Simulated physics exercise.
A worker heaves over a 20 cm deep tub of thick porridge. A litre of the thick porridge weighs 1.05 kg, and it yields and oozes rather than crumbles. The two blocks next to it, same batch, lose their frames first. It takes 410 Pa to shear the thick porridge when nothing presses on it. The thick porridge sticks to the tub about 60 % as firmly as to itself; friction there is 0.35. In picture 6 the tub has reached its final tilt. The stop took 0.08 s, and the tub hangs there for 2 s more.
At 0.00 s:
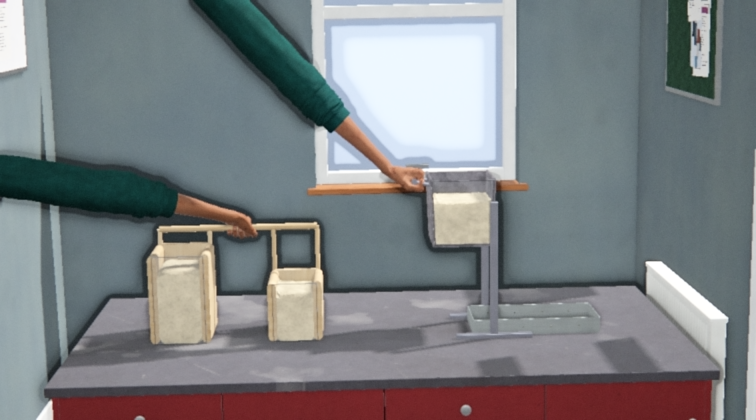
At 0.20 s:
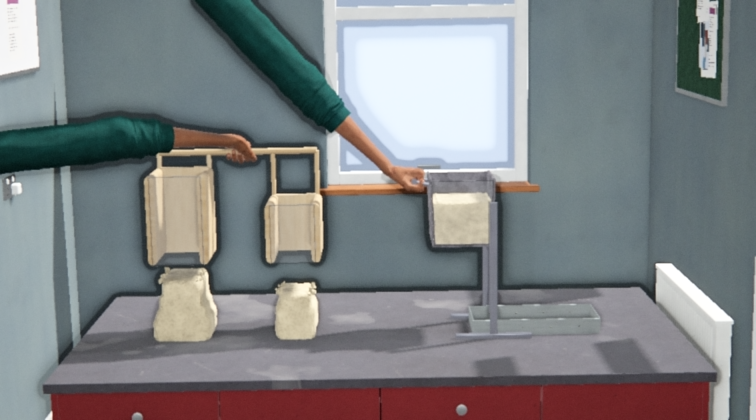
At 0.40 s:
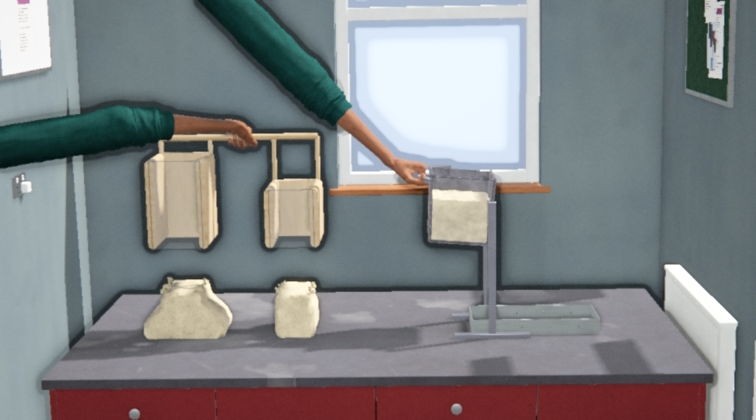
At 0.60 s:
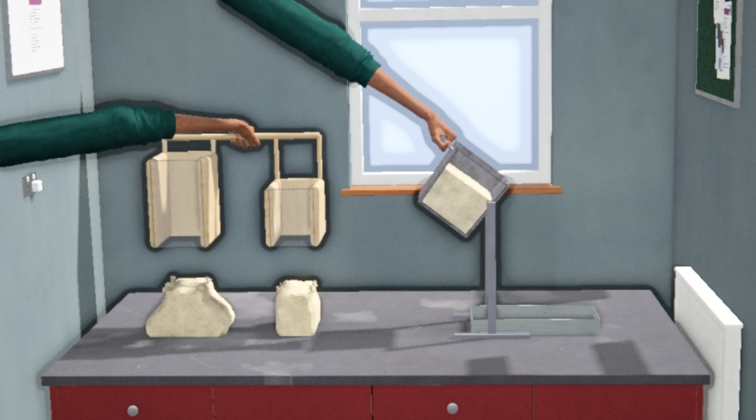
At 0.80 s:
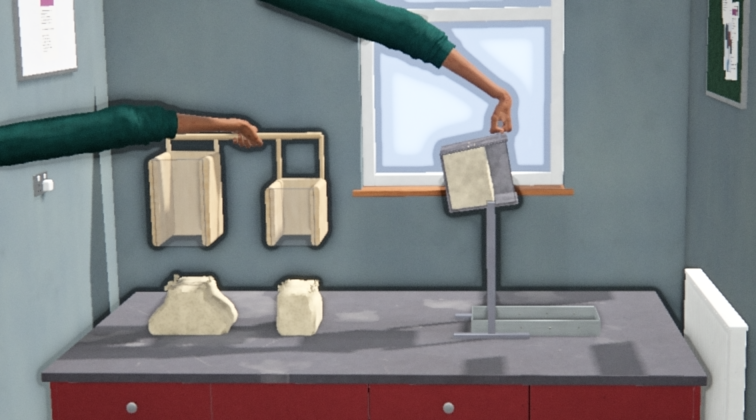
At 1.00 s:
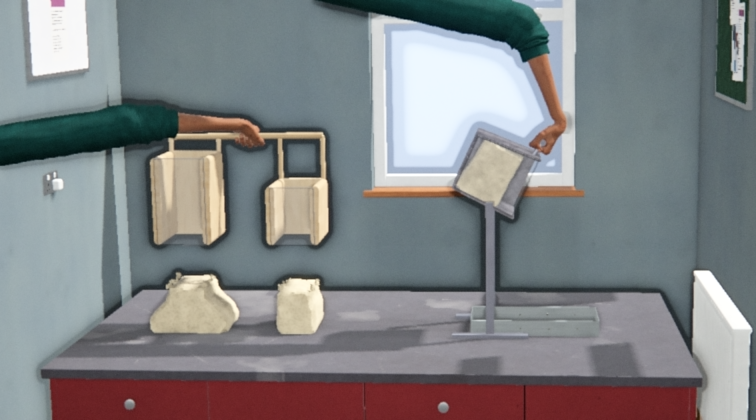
On a grey counter by a window, one hand lifted two joined wooden moulds off pale blocks, the left one sagging more, before another hand turned a clear tub of pale paste rightward past its side.
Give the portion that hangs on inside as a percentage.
It comes to some 0 %.
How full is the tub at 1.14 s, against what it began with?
Some 85 per cent.
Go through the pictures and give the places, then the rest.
The first picture shows handle-side rim at (433, 181), tilt 0 degrees; highest point of the thick porridge at (484, 202); test blocks 23 cm, 15 cm high (left to right).
The second picture shows handle-side rim at (432, 181), tilt 0 degrees; highest point of the thick porridge at (484, 202); test blocks 20 cm, 15 cm high (left to right).
The third picture shows handle-side rim at (433, 176), tilt 4 degrees; highest point of the thick porridge at (437, 199); test blocks 16 cm, 14 cm high (left to right).
The fourth picture shows handle-side rim at (459, 149), tilt 38 degrees; highest point of the thick porridge at (448, 170); test blocks 16 cm, 14 cm high (left to right).
The fifth picture shows handle-side rim at (507, 142), tilt 81 degrees; highest point of the thick porridge at (480, 149); test blocks 16 cm, 14 cm high (left to right).
The sixth picture shows handle-side rim at (539, 162), tilt 115 degrees; highest point of the thick porridge at (485, 142); test blocks 16 cm, 14 cm high (left to right).
By 1.14 s, the tub is at 115 degrees and holds 83 %.
By 1.31 s, the tub is at 115 degrees and holds 12 %.
By 1.48 s, the tub is at 115 degrees and holds 0 %.
By 1.65 s, the tub is at 115 degrees and holds 0 %.
By 3.00 s, at the end, the tub is at 115 degrees and holds 0 %.
